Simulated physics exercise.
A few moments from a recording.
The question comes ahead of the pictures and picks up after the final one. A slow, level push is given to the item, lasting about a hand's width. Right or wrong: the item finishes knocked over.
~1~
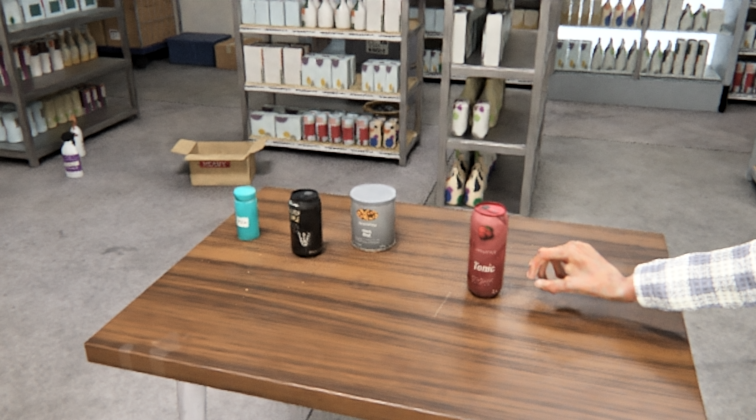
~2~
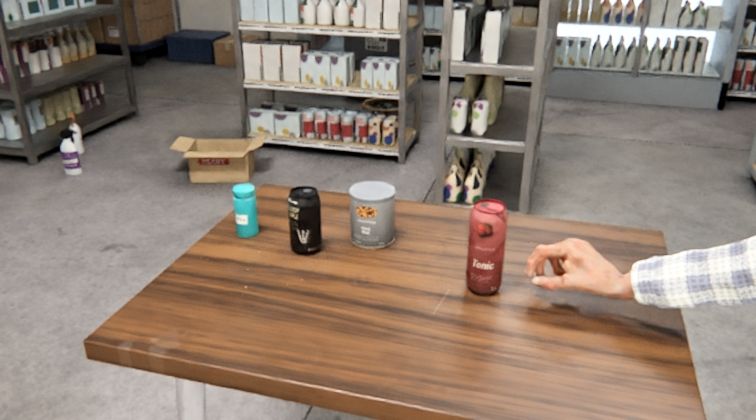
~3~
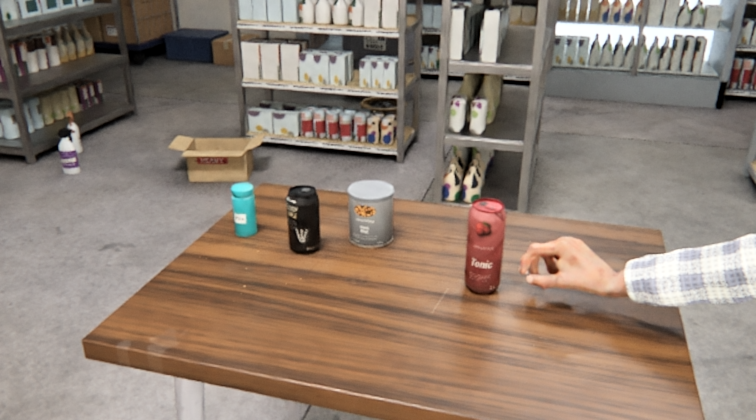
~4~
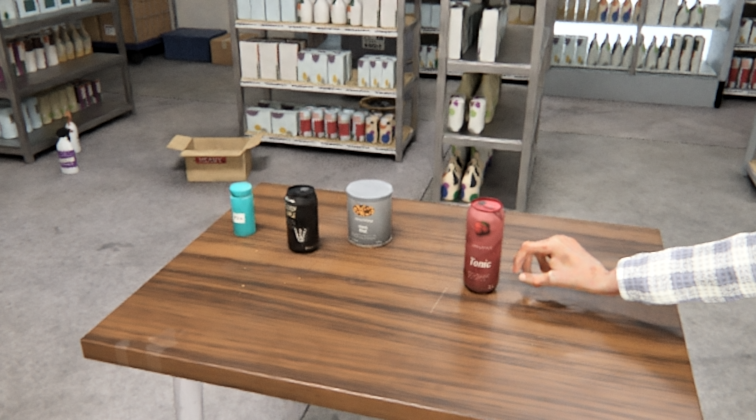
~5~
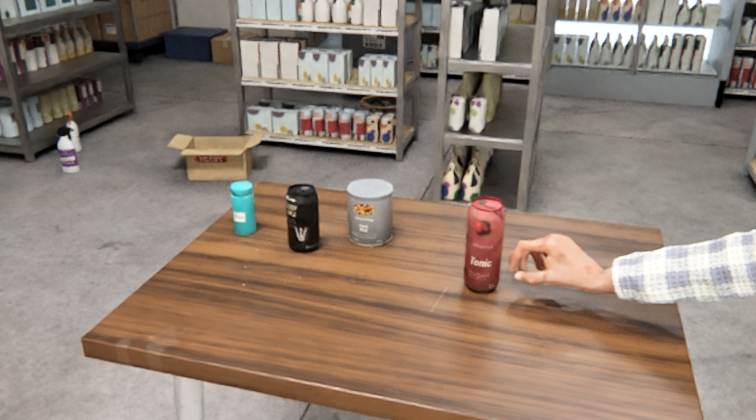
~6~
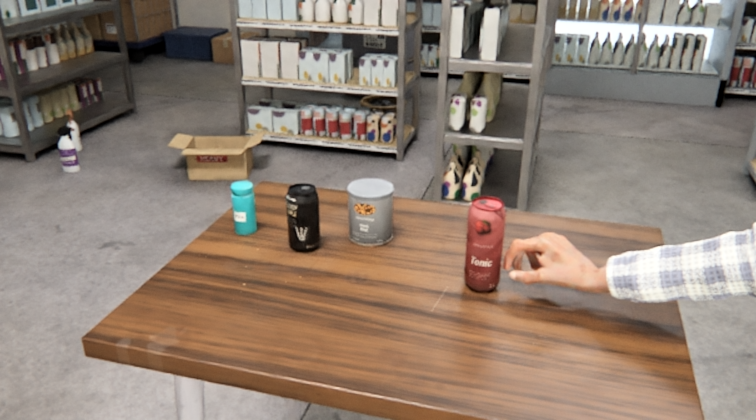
Wrong.
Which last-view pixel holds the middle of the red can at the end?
End point in the final view: About (415, 236).
Then, 0.60 s after the last picture, red can slid about its own width near (461, 242).
Then, 1.20 s after the last picture, red can slid about its own width near (433, 239).
At rest, moved from the start, red can. Seen from the same camera at the end, red can near (415, 235).
